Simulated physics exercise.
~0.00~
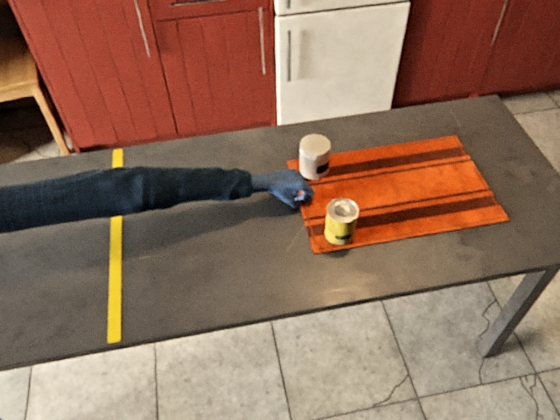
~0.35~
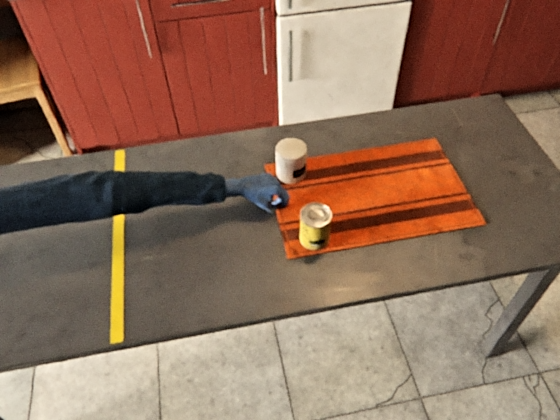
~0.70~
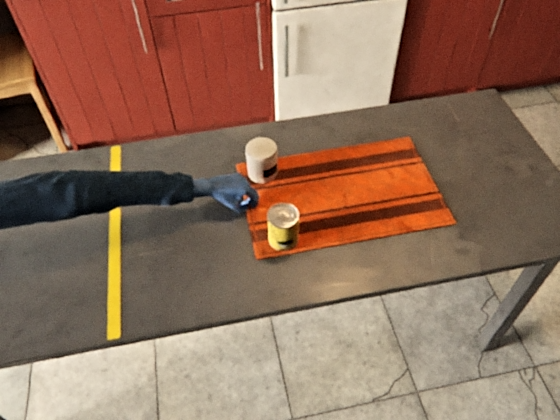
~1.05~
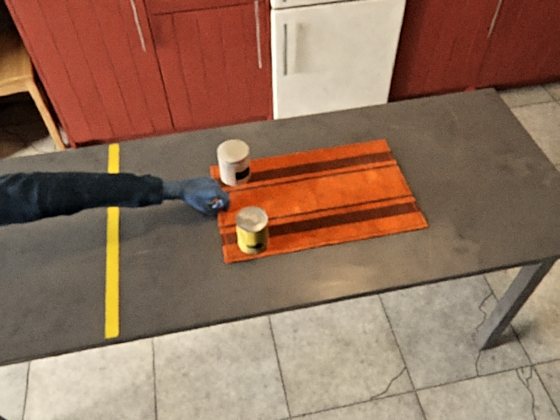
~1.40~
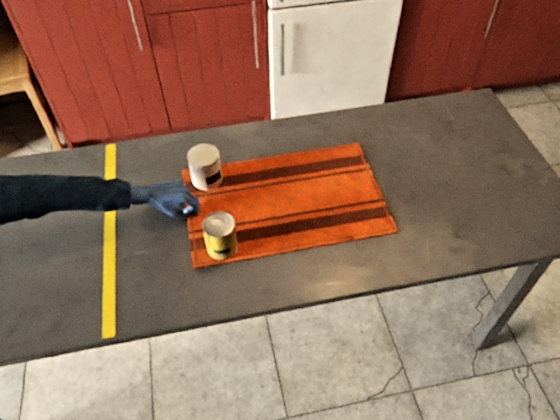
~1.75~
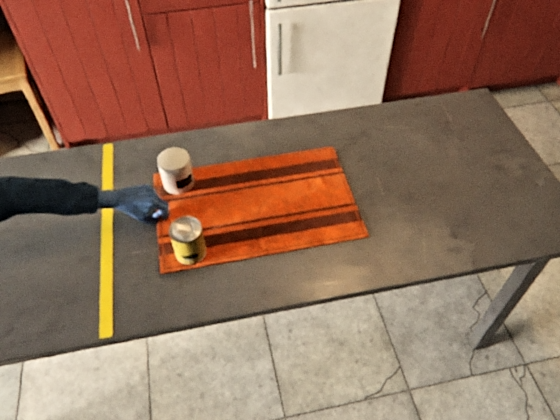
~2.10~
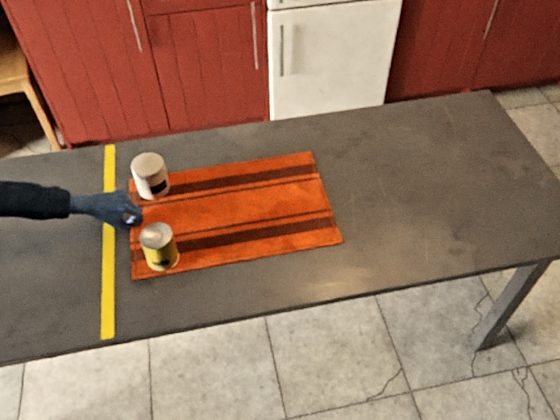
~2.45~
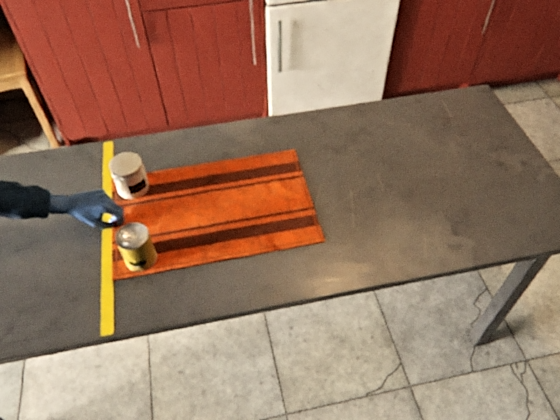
A gloved hand on a dark-sleeved arm reaches in from the left across a long grey table, seen from above in a kitchen with red cabinets, a white door and pale floor tiles. It grips the left edge of an orange place mat with dark stripes, on which a white jar stands behind a yellow tin. The hand pulls the mat steadily left towards a strip of yellow tape, and both containers ride along upright. Finally the mat's left edge reaches the tape, with the jar and tin still standing on the cloth.
